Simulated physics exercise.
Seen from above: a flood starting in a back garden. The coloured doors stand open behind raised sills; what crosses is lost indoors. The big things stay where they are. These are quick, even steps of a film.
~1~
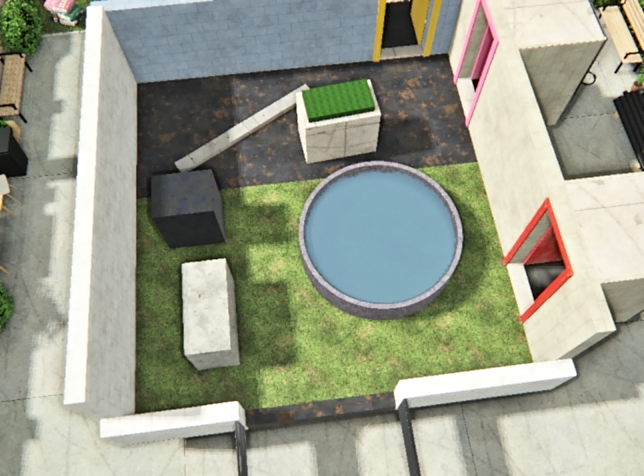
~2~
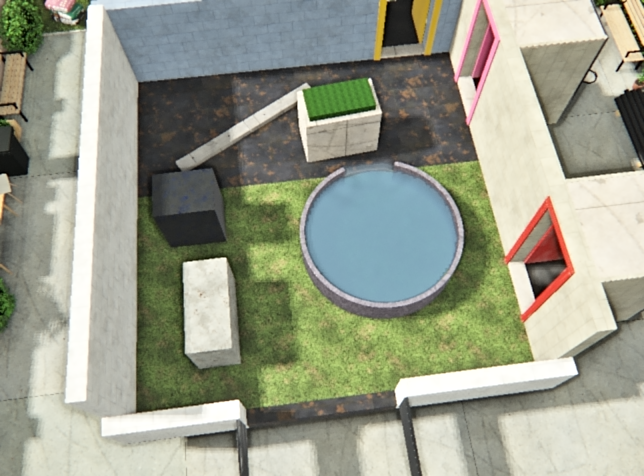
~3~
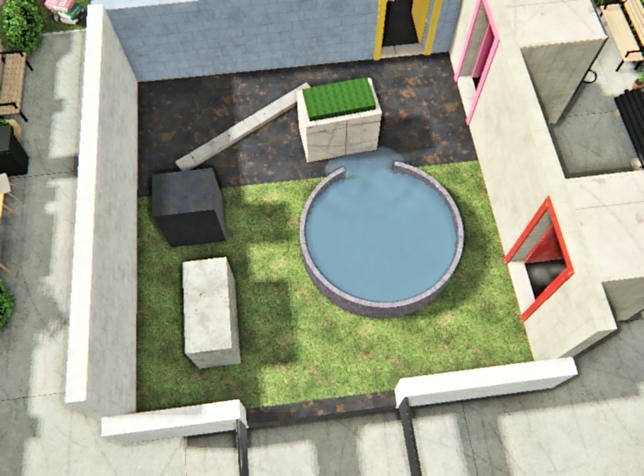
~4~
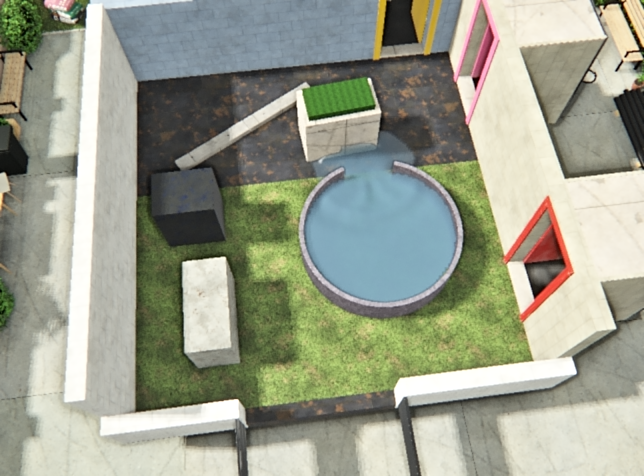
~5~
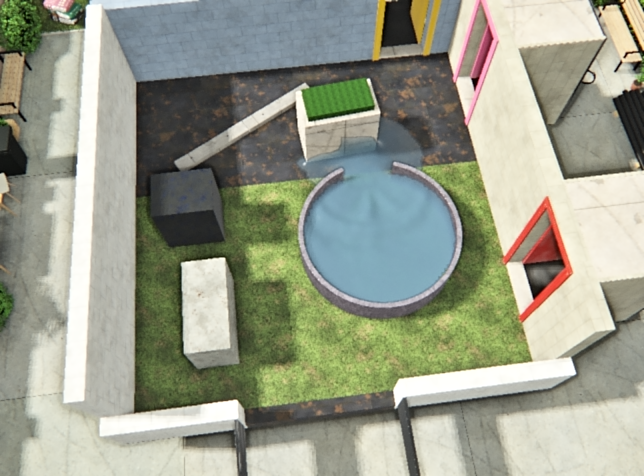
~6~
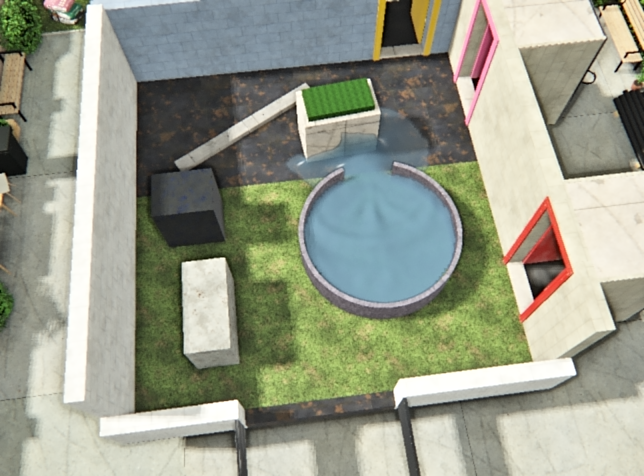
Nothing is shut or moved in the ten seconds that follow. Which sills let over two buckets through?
In the end: The pink door holds within the limit; the red door holds within the limit; the yellow door floods.
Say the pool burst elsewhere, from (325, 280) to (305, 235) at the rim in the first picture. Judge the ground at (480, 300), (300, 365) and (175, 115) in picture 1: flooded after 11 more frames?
In turn: Not flooded, flooded, clear.
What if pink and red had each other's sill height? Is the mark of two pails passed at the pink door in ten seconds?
One by one: Pink door floods.
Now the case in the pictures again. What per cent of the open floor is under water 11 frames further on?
Roughly 30 per cent.
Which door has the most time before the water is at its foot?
The red one.
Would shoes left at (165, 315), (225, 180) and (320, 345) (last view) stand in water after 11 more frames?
One after the other: Not flooded, wet, free of water.
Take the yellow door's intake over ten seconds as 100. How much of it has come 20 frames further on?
Near 25 in a hundred.
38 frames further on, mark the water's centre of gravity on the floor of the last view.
Near (350, 203).
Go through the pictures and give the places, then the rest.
In the first picture, the pool at (380, 233) is whole and still.
In the second picture, the front is at a hidden place, out from the gap on the pool's far side.
In the third picture, water pours out on the pool's far side and has run to (388, 151).
In the fourth picture, water pours out on the pool's far side and has run to (384, 135).
In the fifth picture, water pours out on the pool's far side and has run to (384, 122).
In the sixth picture, water pours out on the pool's far side and has run to (392, 113).
A moment on, water covers 20 % of the floor; the pink door wet at the sill, nothing in, the red door not reached, the yellow door not reached.
Next, water covers 30 % of the floor; the pink door wet at the sill, nothing in, the red door not reached, the yellow door wet at the sill, nothing in.
Then, water covers 45 % of the floor; the pink door under two buckets in, the red door not reached, the yellow door over two buckets in.
Later, water covers 75 % of the floor; the pink door under two buckets in, the red door wet at the sill, nothing in, the yellow door over two buckets in.
In the end, water covers 95 % of the floor; the pink door under two buckets in, the red door wet at the sill, nothing in, the yellow door far over two buckets in.
